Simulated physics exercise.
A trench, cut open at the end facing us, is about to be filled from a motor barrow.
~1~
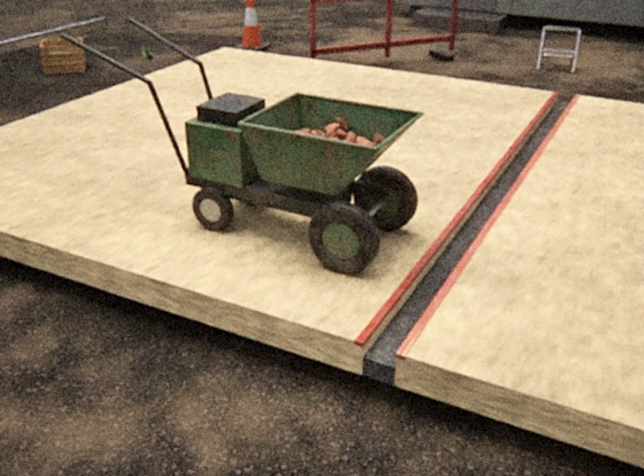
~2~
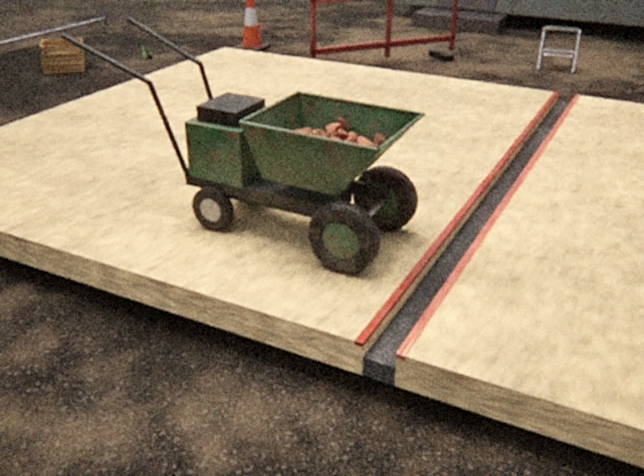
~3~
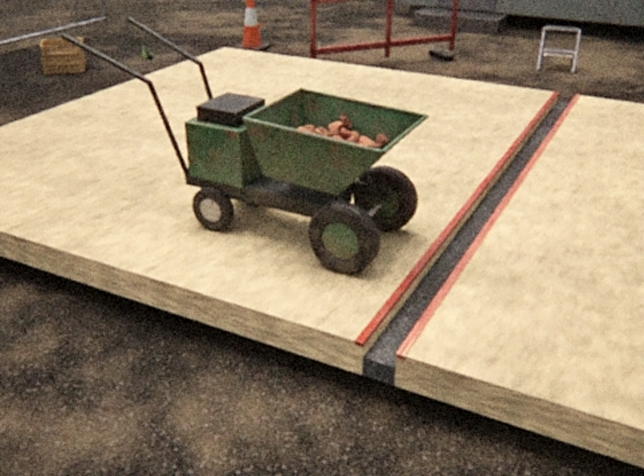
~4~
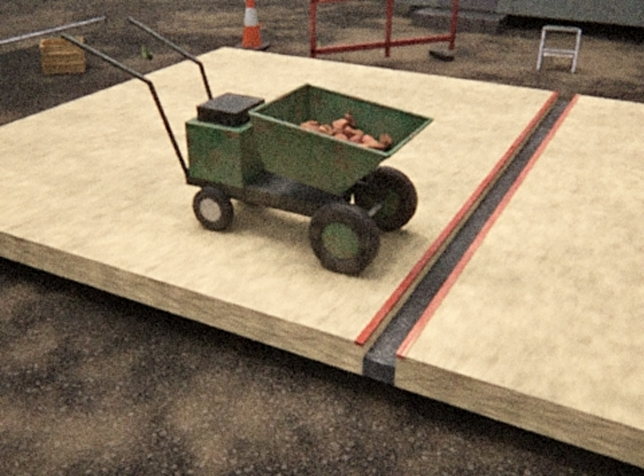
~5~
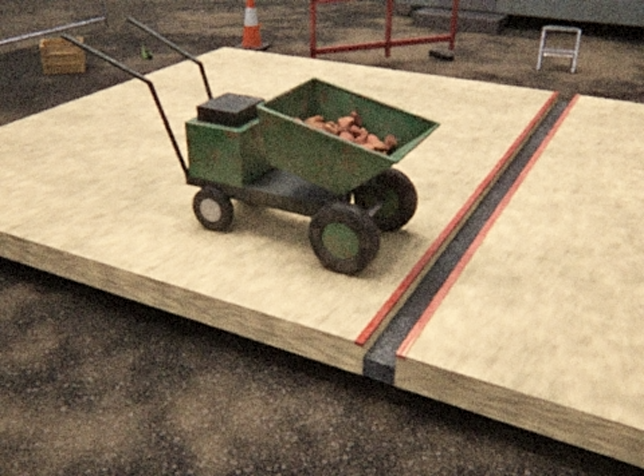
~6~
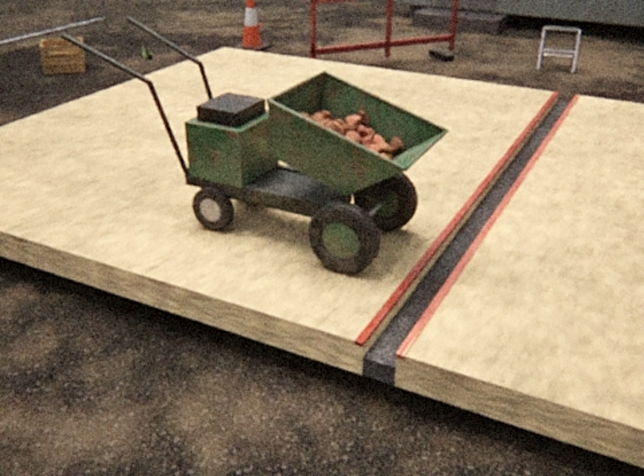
The green skip of a motor barrow, loaded with reddish rubble, sat level at first, then gradually tilted forward toward a narrow, red-edged trench on the right, while the barrow's wheels stayed still.
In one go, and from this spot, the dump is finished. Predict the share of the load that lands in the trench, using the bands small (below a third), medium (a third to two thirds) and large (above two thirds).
Small.
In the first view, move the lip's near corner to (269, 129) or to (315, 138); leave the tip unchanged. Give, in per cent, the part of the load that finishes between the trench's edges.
The share would be near 20 percent, and then near 50 percent.
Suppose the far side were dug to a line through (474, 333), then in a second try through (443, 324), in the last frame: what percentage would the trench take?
Lab note: Try one 70 per cent, try two 20 per cent.
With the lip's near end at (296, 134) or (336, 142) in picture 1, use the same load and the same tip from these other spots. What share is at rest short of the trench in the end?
40 and 0 percent, in that order.
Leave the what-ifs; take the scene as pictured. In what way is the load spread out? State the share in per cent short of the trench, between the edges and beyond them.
I'd put short at close to 0, between at close to 0 and beyond at close to 85 per cent.
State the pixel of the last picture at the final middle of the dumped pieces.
Close to (510, 278) in the last picture.
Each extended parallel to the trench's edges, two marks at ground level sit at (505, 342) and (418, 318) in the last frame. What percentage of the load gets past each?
I'd say about 30 and about 80 in a hundred.
Just after the last frame, skip tipped steeply; every one in the skip.
A moment on, skip tipped right over; the larger part in the skip; roughly a quarter beyond it.
Further on, skip tipped right over; roughly a quarter in the skip; the larger part beyond it.
When it is over, skip tipped right over; roughly a quarter in the skip; not one in or heaped over the trench; the larger part beyond it.
